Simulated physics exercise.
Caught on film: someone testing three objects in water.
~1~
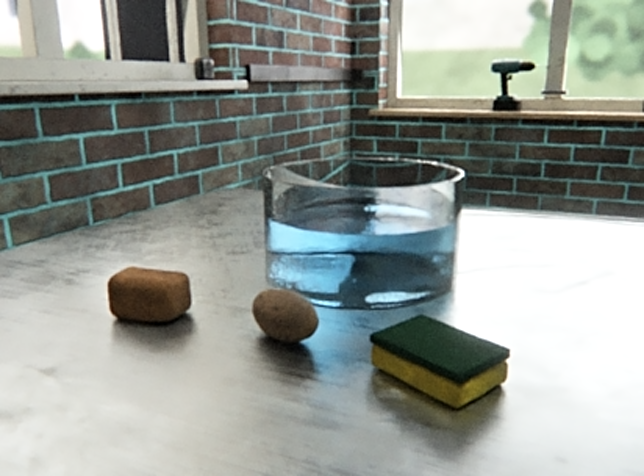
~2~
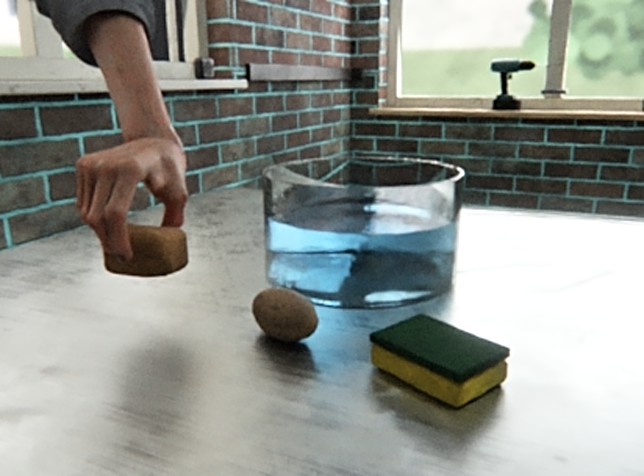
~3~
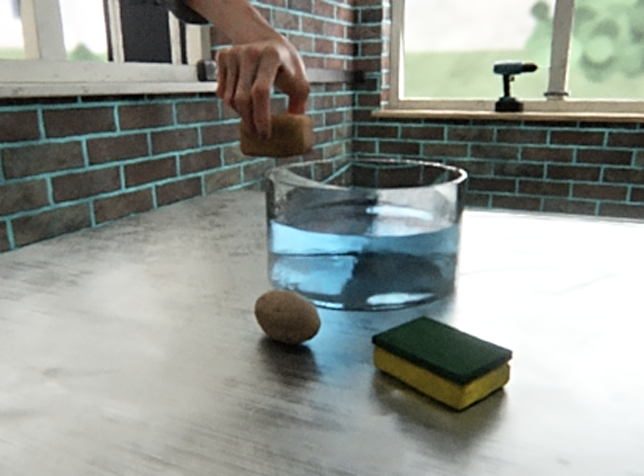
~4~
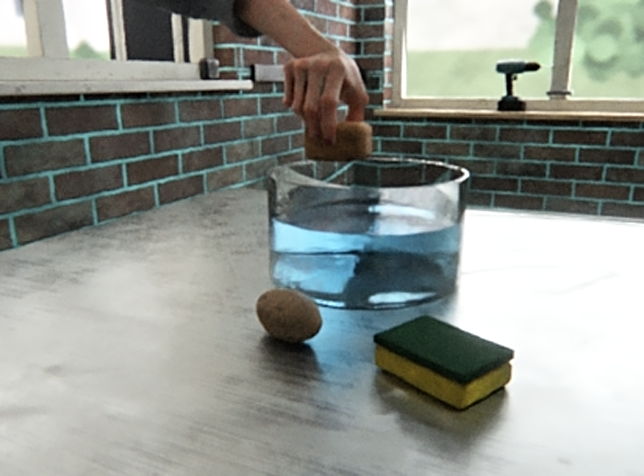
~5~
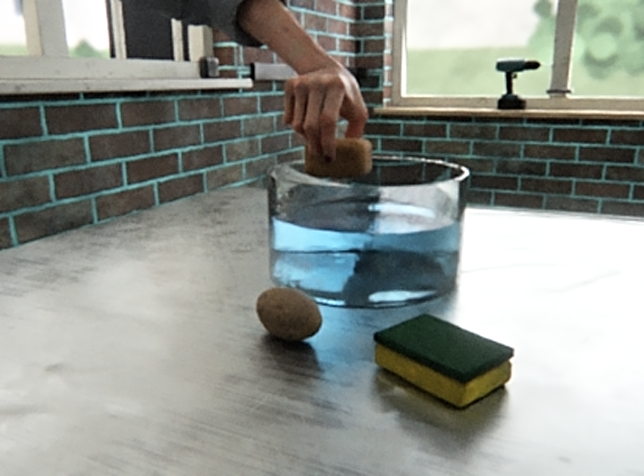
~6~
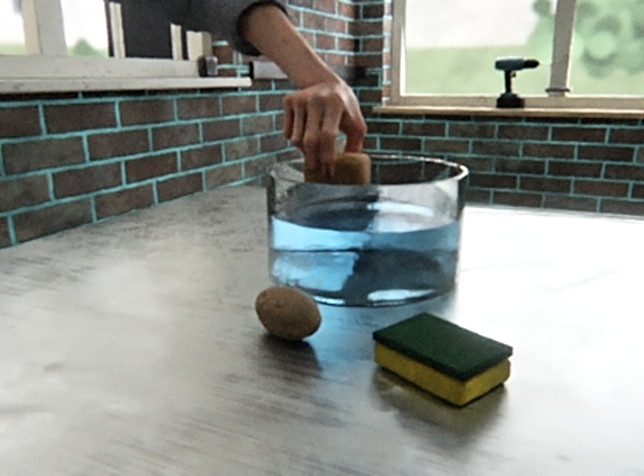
The footage shows a hand lifting a brown bread roll from beside a potato and a green and yellow sponge, carrying it right over a glass basin of blue water, and lowering it to just above the surface.
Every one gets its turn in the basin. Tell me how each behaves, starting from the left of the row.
From the left: It stays at the surface, it goes to the bottom, it stays at the surface.
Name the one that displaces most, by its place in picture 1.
I say the middle object.
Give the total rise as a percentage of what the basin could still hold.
Near 10 in a hundred.
Shortly, the bread roll bobs at the top.
Then, the potato ends at the bottom.
At the finish, the sponge bobs at the top; afloat, bread roll and sponge.
